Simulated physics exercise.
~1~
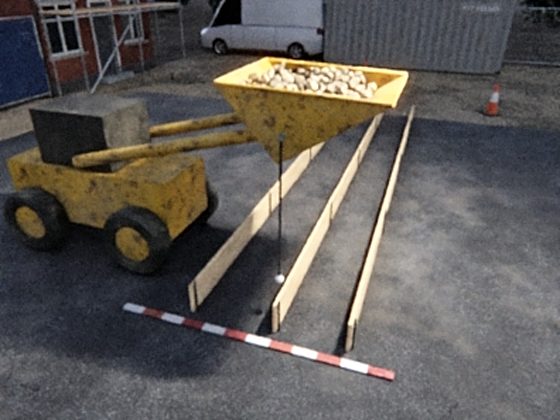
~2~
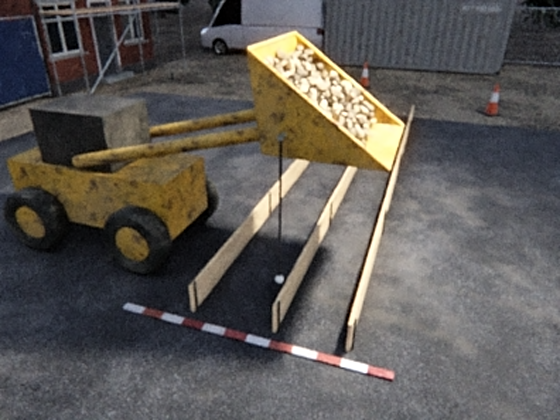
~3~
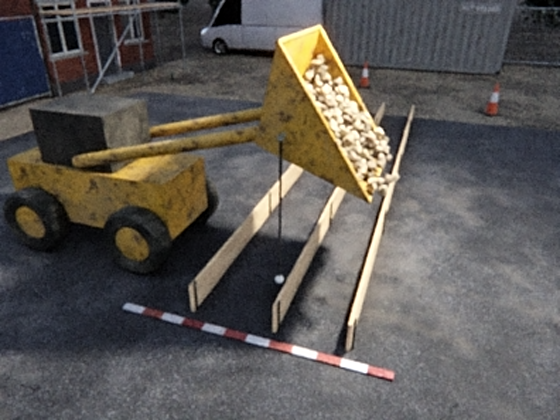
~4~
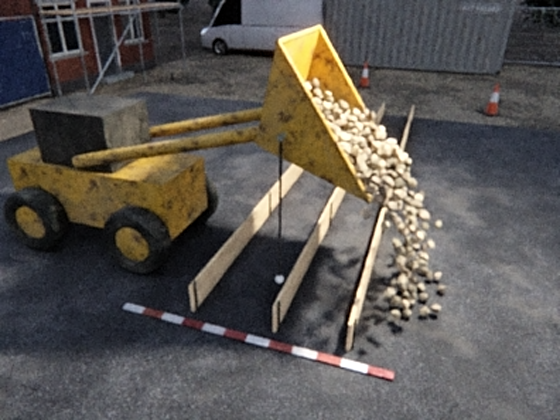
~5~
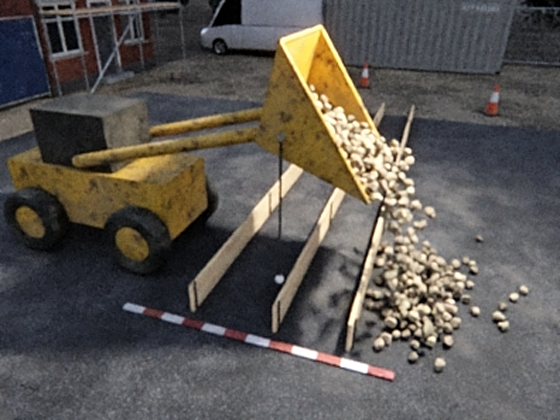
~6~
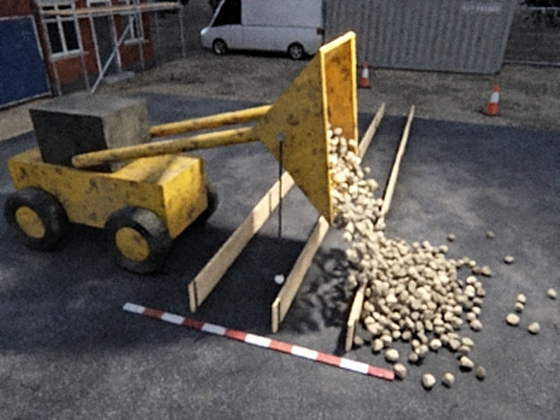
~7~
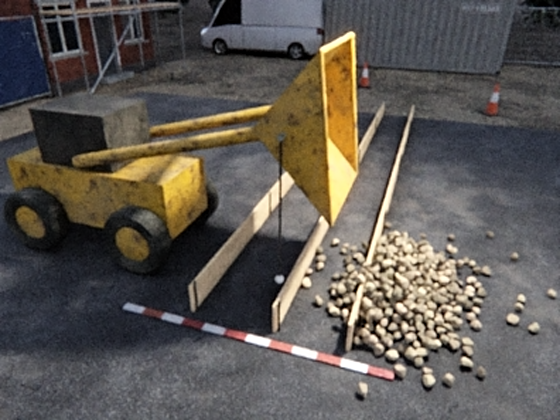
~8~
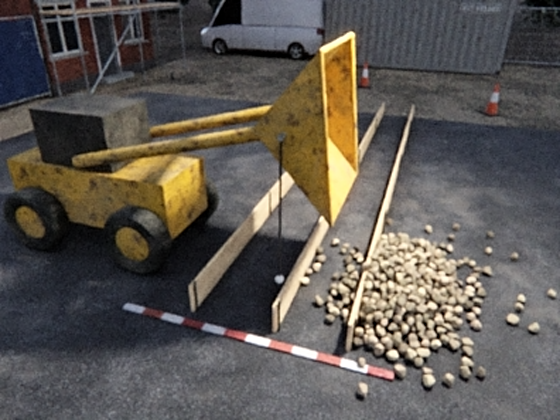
A yellow loader's raised bucket tipped forward to the right and poured its load of pale stones onto the dark ground, tilting further until empty, and the stones settled in a heap mostly beyond the last wooden plank, with some between the planks.
